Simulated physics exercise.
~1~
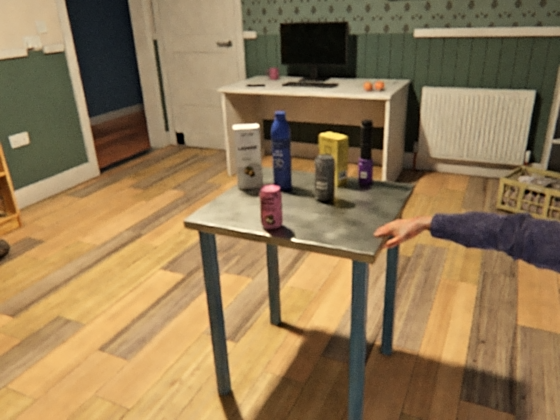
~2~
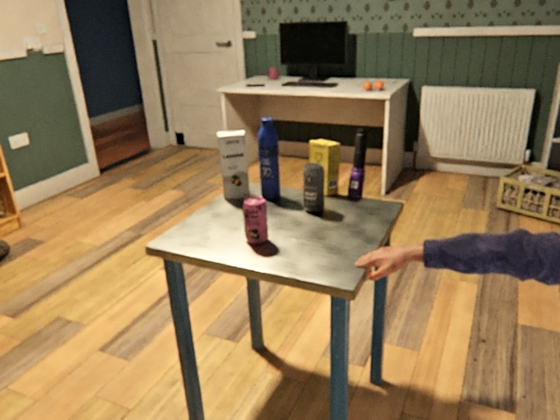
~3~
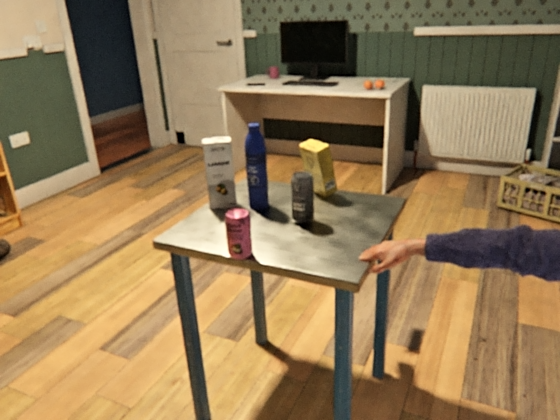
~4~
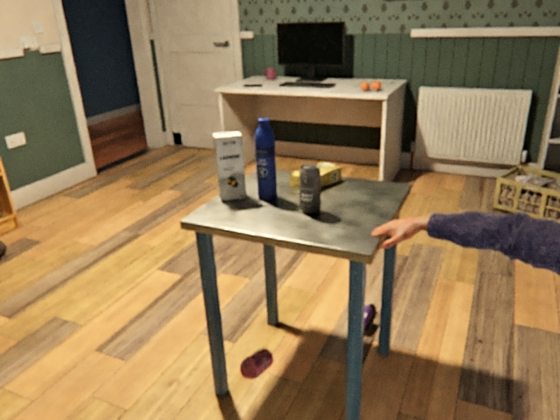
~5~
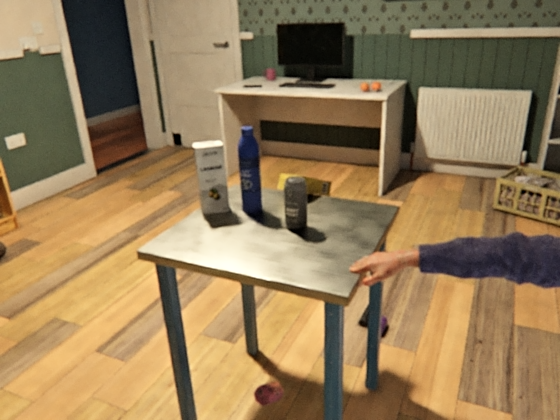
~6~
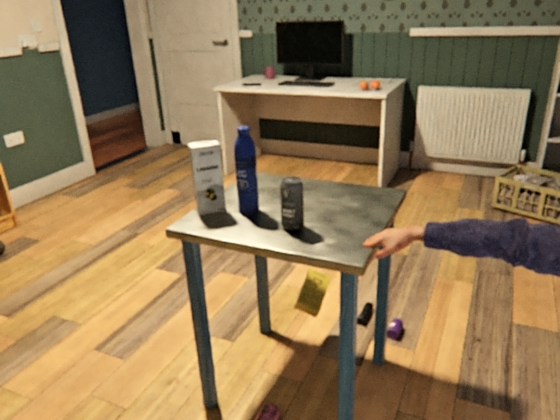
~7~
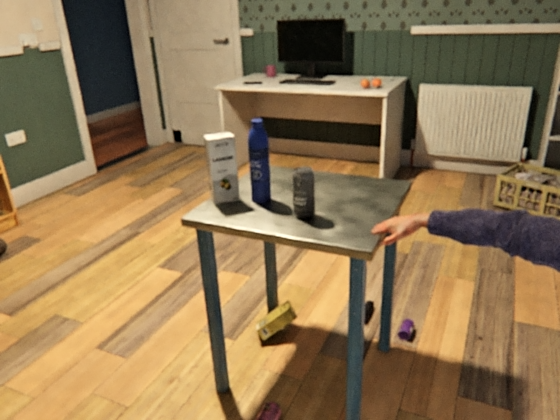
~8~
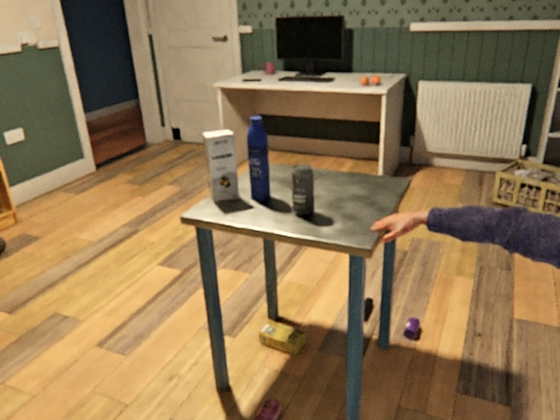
In a room, a hand jerks a small table until four of seven containers fall off.
